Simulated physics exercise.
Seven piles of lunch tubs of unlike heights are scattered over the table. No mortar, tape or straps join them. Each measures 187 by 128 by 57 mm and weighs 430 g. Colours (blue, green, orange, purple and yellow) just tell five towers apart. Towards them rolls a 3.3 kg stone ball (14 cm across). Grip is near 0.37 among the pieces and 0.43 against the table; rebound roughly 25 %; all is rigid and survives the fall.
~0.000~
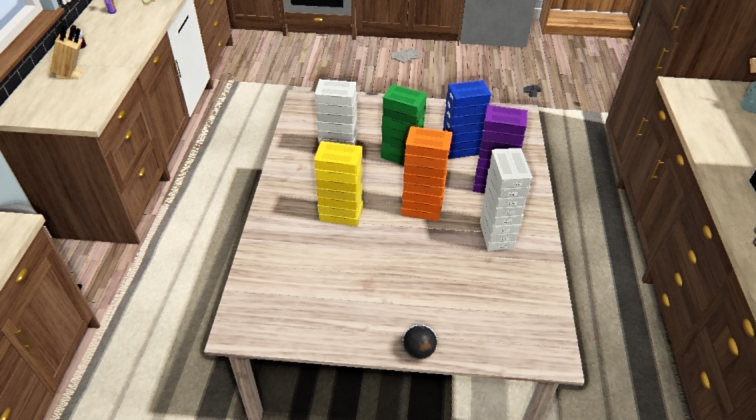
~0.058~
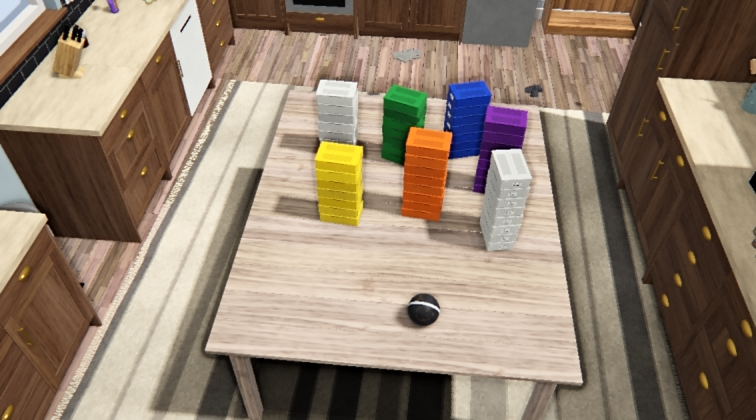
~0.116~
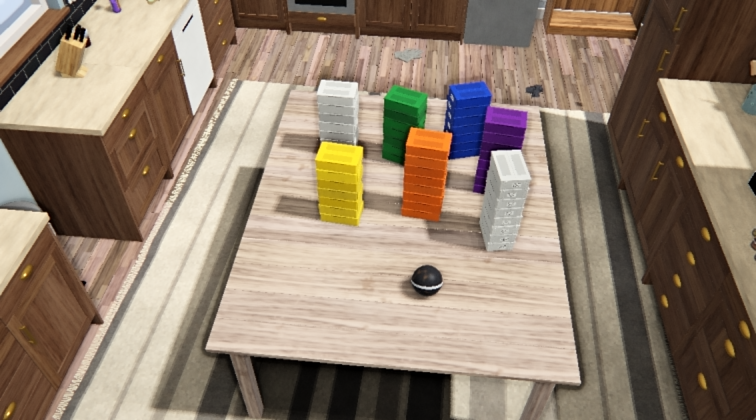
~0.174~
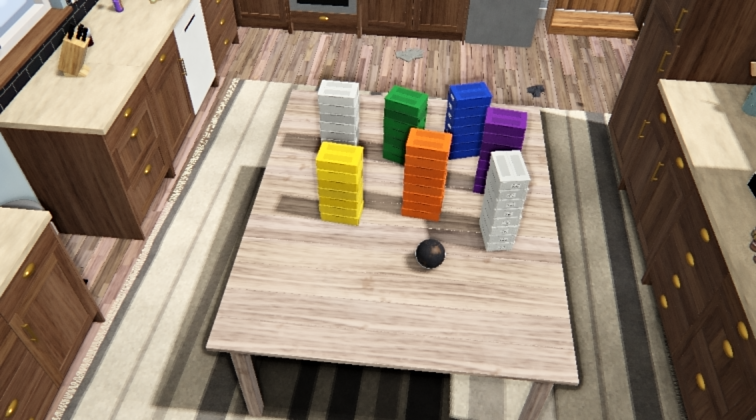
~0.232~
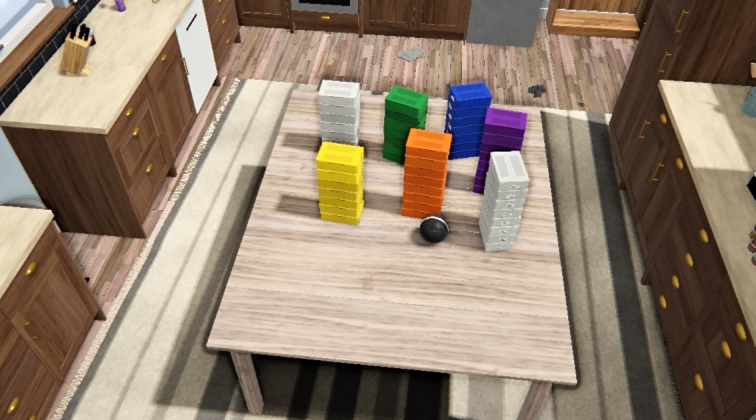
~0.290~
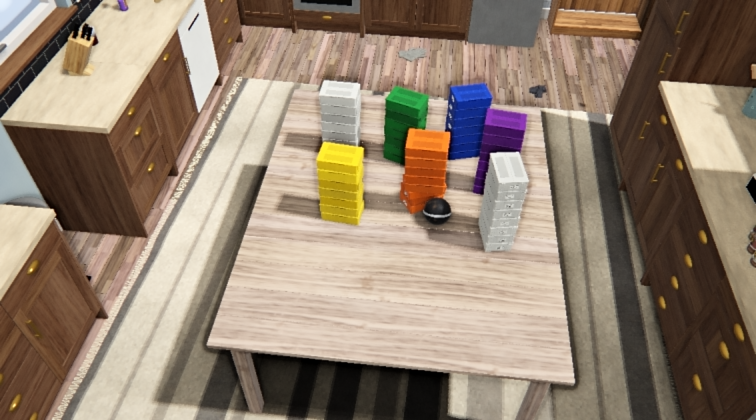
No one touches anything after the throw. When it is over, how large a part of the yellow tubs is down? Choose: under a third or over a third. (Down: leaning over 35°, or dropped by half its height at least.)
The part is less than a third.
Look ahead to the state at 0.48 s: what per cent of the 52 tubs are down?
At that moment 10 per cent.
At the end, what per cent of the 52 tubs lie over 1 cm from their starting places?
30 per cent.
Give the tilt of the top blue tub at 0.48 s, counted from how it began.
Roughly 0°.
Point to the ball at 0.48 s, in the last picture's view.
At about (448, 166).
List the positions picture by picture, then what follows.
In the first frame (each place is the centre of the face we see best; the camera moves round a little), ball (420, 342) 66 cm from contact, 2.6 m/s; top yellow tub (338, 153); top blue tub (470, 89); all as stacked.
The second frame shows ball (424, 310) 50 cm from contact, 2.6 m/s; top yellow tub (339, 153).
The third frame shows ball (427, 281) 35 cm from contact, 2.6 m/s; top yellow tub (339, 153).
The fourth frame shows ball (431, 254) 20 cm from contact, 2.6 m/s; top yellow tub (340, 153).
The fifth frame shows ball (434, 229) 47 mm from contact, 2.6 m/s; top yellow tub (340, 153).
The sixth frame shows ball (437, 211) after contact, 1.8 m/s; top yellow tub (340, 154); top orange tub (428, 140) tilted 4°; 8 have shifted.
By 0.48 s, ball still moving; none of the 7 yellow tubs down (4 of 52 in all colours); top yellow tub unmoved; top orange tub tilted 34°, 6 cm lower.
By 0.70 s, ball still moving; none of the 7 yellow tubs down (6 of 52 in all colours); top yellow tub unmoved; top orange tub on its side.
By 1.00 s, ball still moving; none of the 7 yellow tubs down (11 of 52 in all colours); top yellow tub unmoved; top orange tub upside down.
When it is over (2.6 s), ball rolling away; none of the 7 yellow tubs down (11 of 52 in all colours); top yellow tub unmoved; top orange tub upside down. That is 0 per cent. In pixels of the last frame, middles, top yellow tub near (340, 158), top orange tub near (481, 320).
